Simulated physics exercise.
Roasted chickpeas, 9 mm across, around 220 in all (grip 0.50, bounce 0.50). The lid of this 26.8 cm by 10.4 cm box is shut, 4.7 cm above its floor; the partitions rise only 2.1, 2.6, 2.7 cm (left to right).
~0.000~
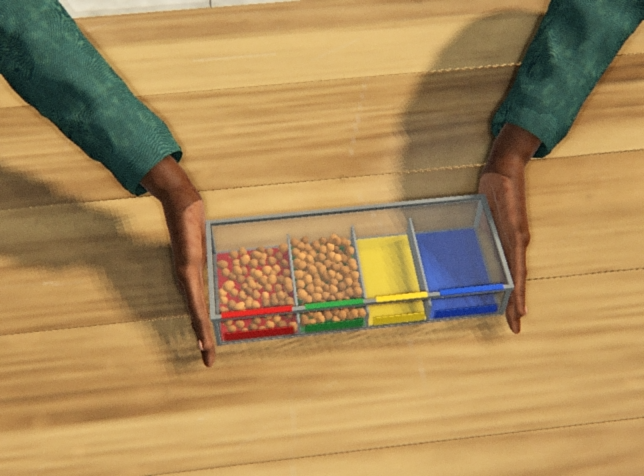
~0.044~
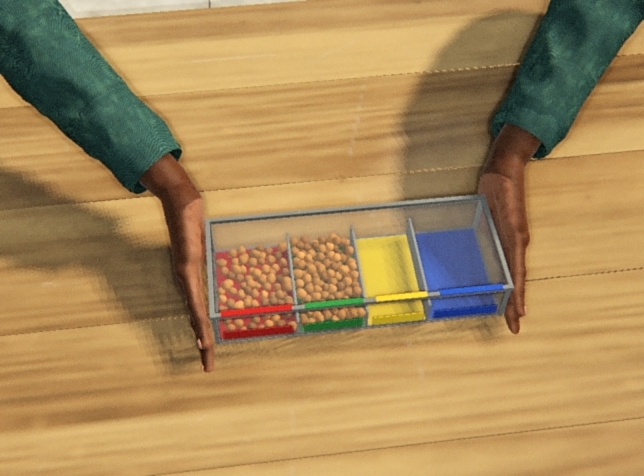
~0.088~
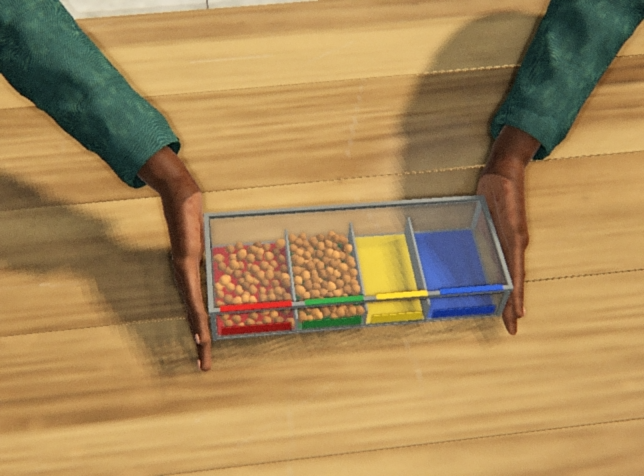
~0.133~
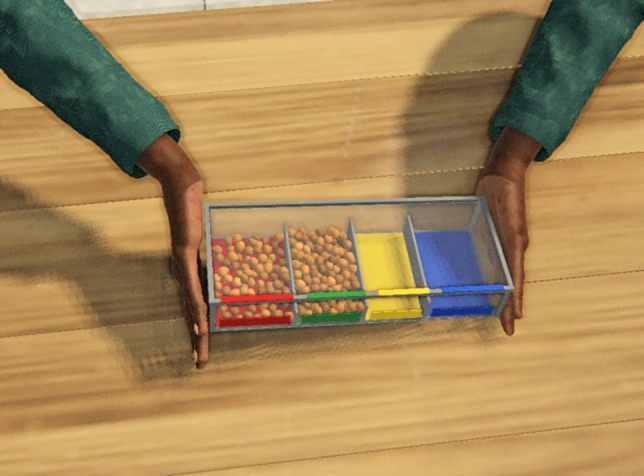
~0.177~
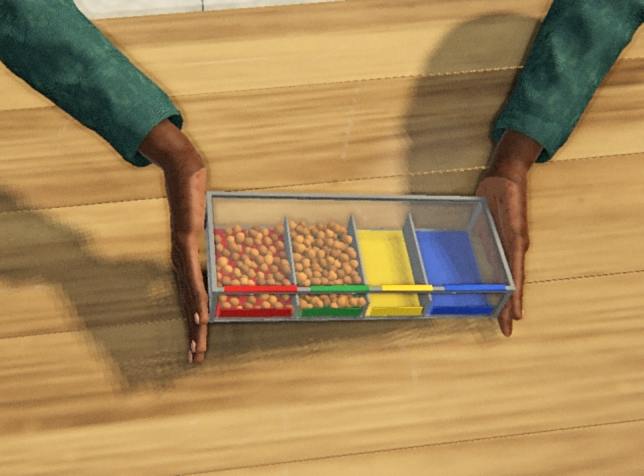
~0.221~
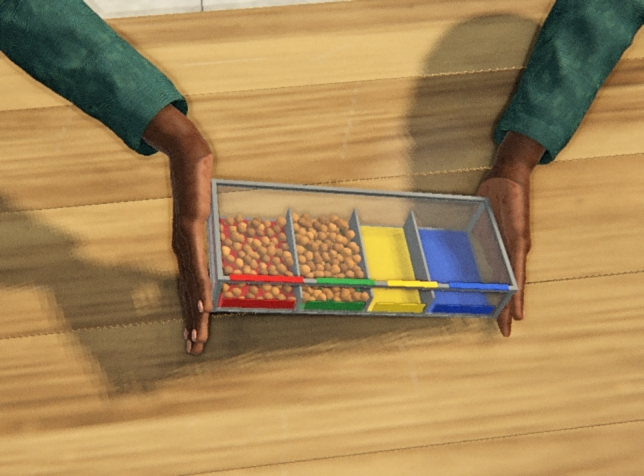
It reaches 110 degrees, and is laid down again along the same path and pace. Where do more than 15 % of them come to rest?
Red: Under, blue: Over, green: Under, yellow: Under.
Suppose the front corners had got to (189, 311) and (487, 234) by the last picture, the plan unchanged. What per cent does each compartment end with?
Red 90; blue 0; green 10; yellow 0.
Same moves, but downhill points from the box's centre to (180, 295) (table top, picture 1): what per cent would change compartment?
Some 60 per cent.
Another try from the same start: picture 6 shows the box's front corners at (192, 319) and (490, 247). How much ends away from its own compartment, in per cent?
In that case some 60 per cent.
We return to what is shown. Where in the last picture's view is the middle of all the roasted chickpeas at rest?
Around (456, 265).
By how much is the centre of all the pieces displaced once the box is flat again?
About 15.5 cm.
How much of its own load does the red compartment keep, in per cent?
Roughly 0 per cent.
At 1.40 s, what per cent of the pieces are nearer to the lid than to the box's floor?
Some 80 per cent.
After 1.40 s, tilt 110 degrees; red 20 %, blue 20 %, green 40 %, yellow 15 %.
After 2.19 s, tilt 50 degrees; blue 90 %, yellow 5 %.
Then, at 2.99 s, tilt 0 degrees; blue 90 %, yellow 5 %.
In the end, at 3.7 s, red 0 %, blue 90 %, green 0 %, yellow 5 %.
